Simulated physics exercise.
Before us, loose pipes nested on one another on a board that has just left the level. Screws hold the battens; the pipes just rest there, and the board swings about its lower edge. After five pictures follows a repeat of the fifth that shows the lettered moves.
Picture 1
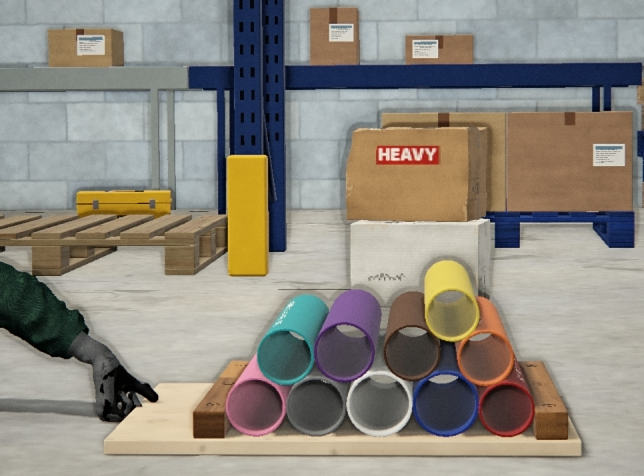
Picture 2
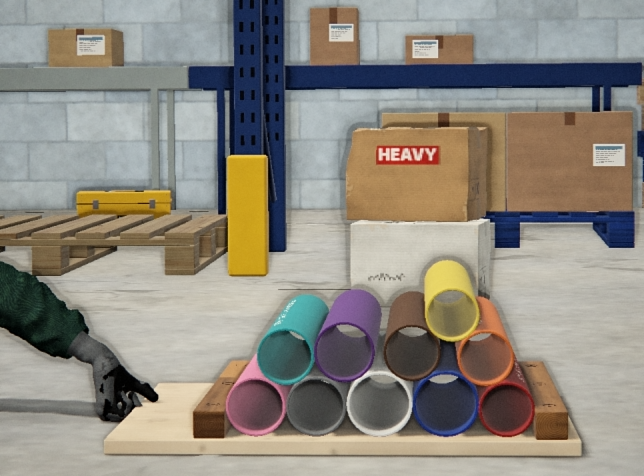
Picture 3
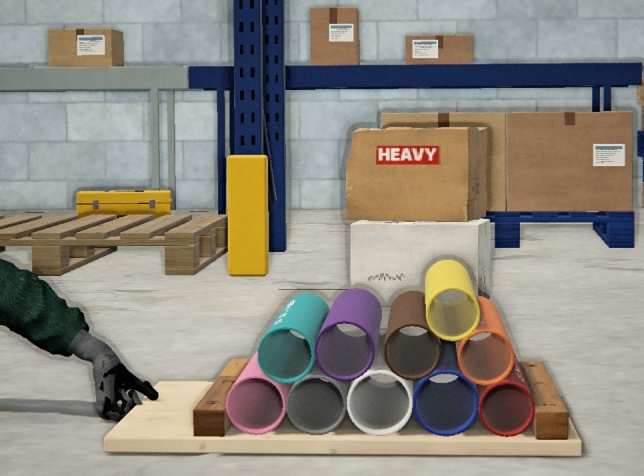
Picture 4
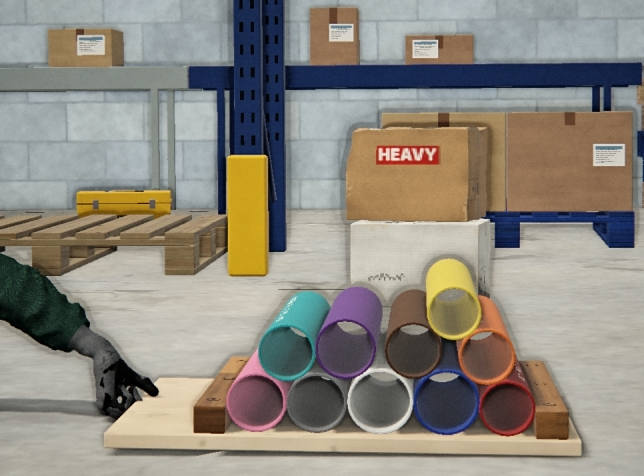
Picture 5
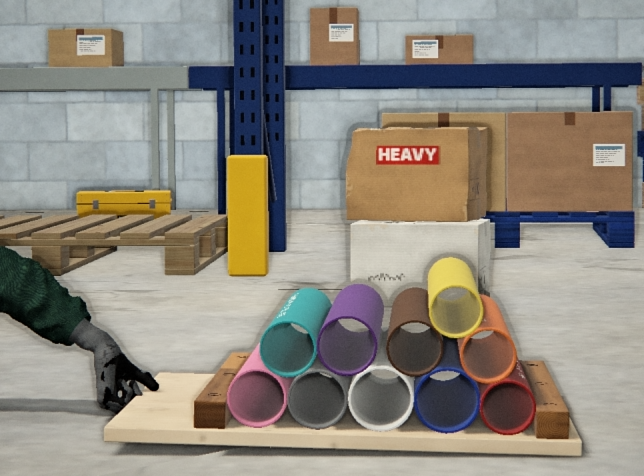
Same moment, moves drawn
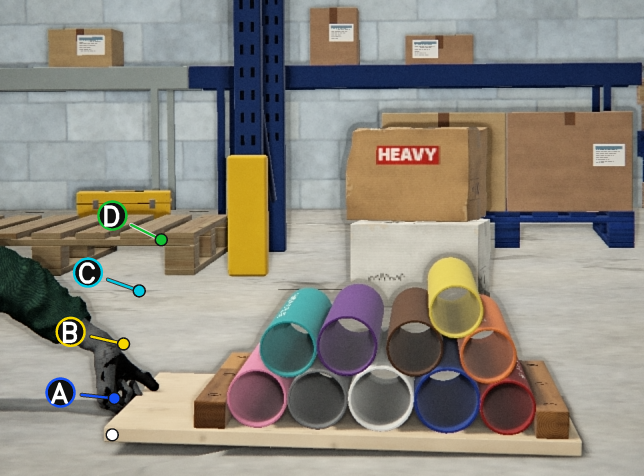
A gloved hand slowly raising the left end of a wooden board slightly, with nested colourful pipes resting between two wooden battens.
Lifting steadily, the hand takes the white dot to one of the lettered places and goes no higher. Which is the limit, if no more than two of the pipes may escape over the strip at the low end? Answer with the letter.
The highest mark that will do is D.
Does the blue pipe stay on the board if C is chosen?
The blue pipe: Yes.
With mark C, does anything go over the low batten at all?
At C: Yes.
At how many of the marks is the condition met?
Four of them.
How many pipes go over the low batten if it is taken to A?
With A, none.
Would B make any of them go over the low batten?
No.
On the marked copy, A at (114, 399); B at (123, 344); C at (139, 291); D at (162, 240); the white dot at (112, 435).
With D. Early on, board at 16°.
Further on, board at 27°.
At the end, board at 27°, two over the low batten (orange, yellow).
As for the rest, A none over the low batten; B none over the low batten; C two over the low batten (orange, yellow).
